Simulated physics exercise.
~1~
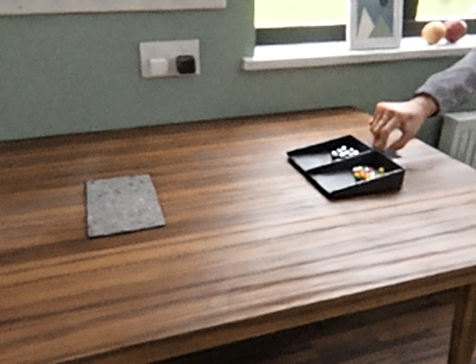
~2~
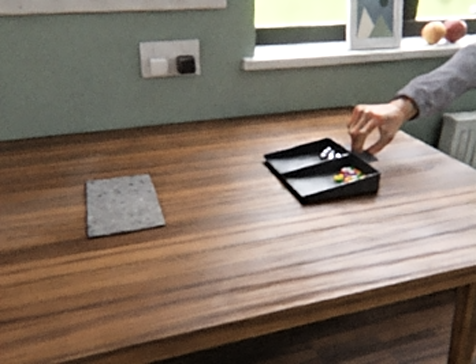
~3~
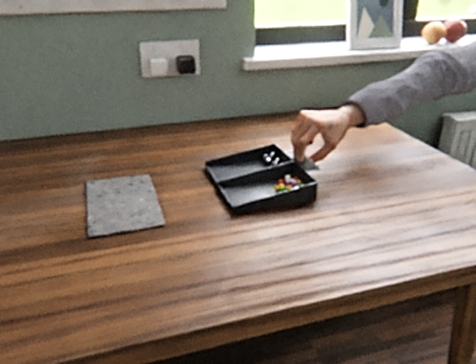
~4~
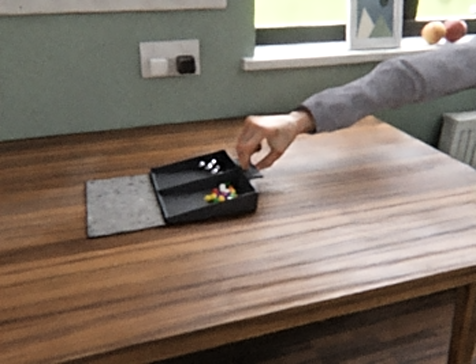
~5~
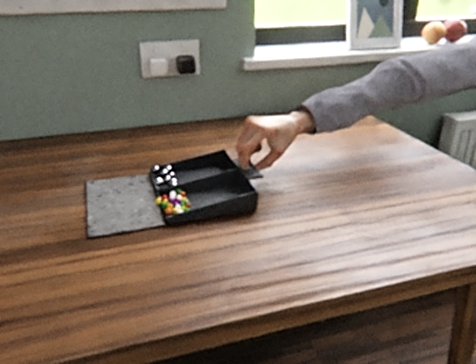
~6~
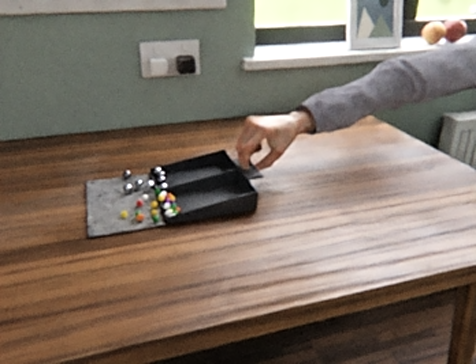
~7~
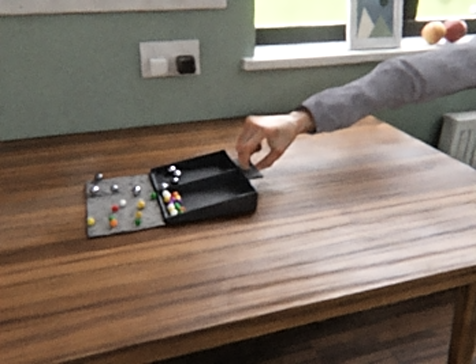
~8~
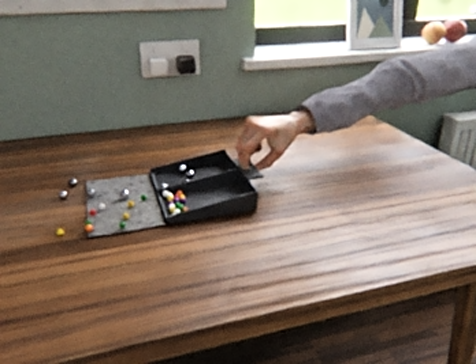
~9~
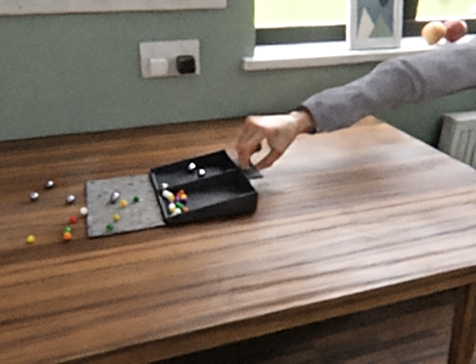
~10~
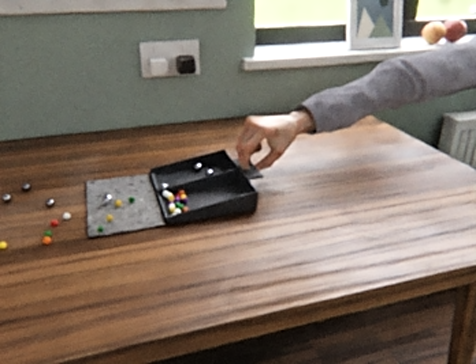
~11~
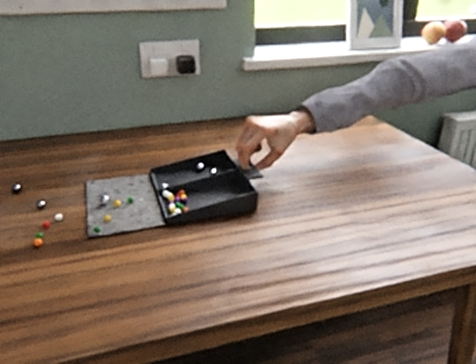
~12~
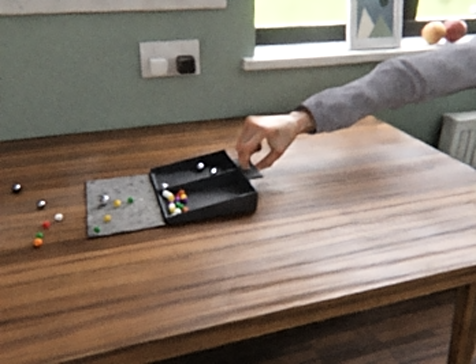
On a wooden table, a hand slides a black two-part tray of small white and multicoloured balls left until it stops against a grey slab; the balls roll forward and some from each section spill over the slab onto the table, while others stay in the tray.
